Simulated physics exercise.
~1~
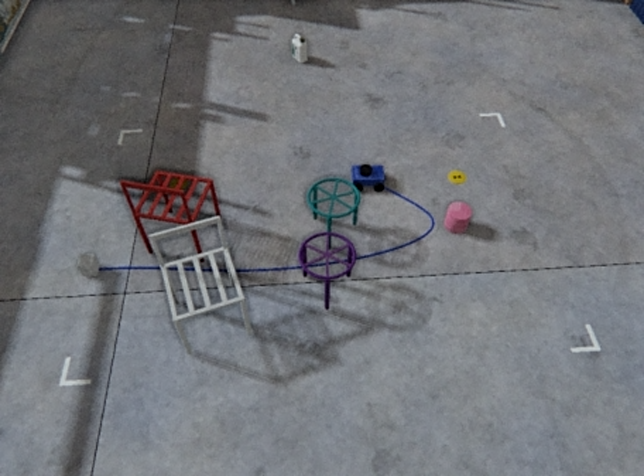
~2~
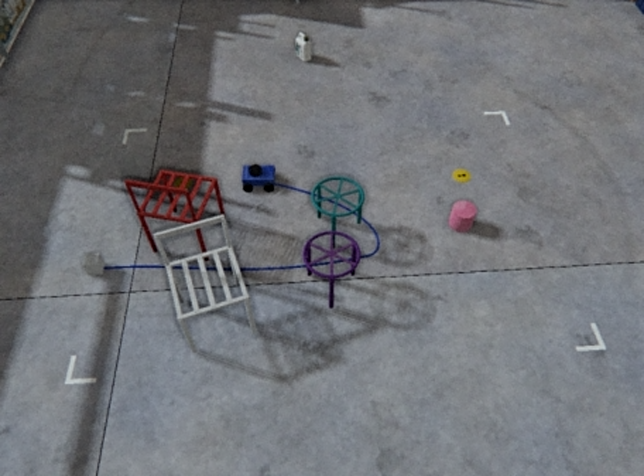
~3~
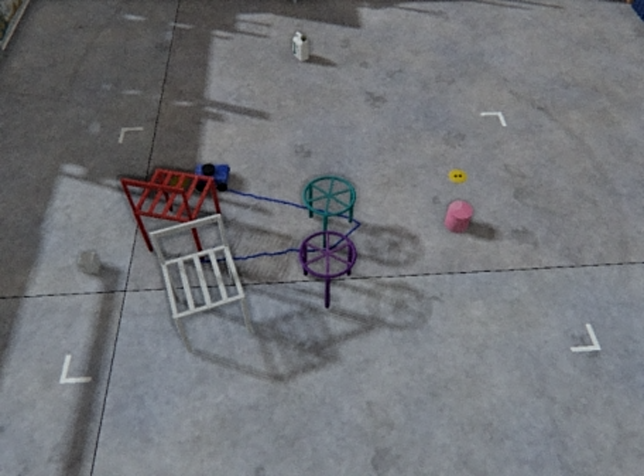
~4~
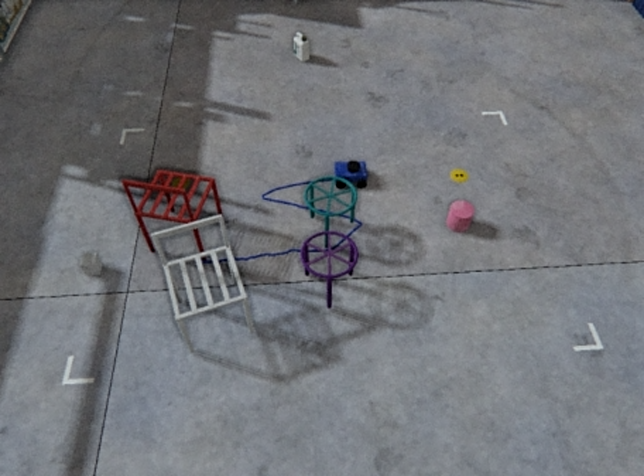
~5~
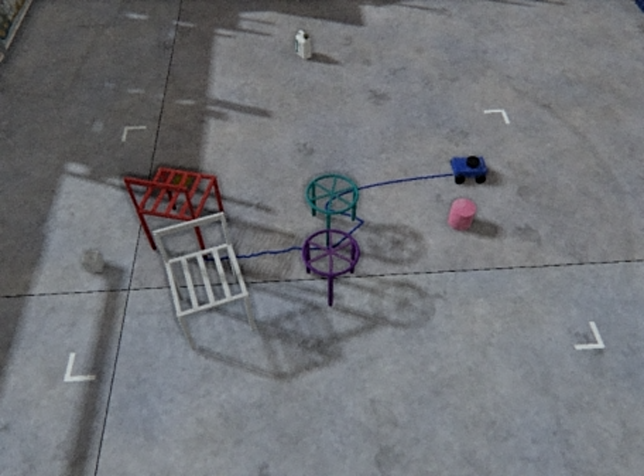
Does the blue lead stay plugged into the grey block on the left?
No, the lead comes away from the block as the cart heads left towards the red chair, and it is still loose at the end.
Blue cart rolling left to the red chair, its lead coming loose from the grey block, then heading right past the stools to stop above the pink tub.
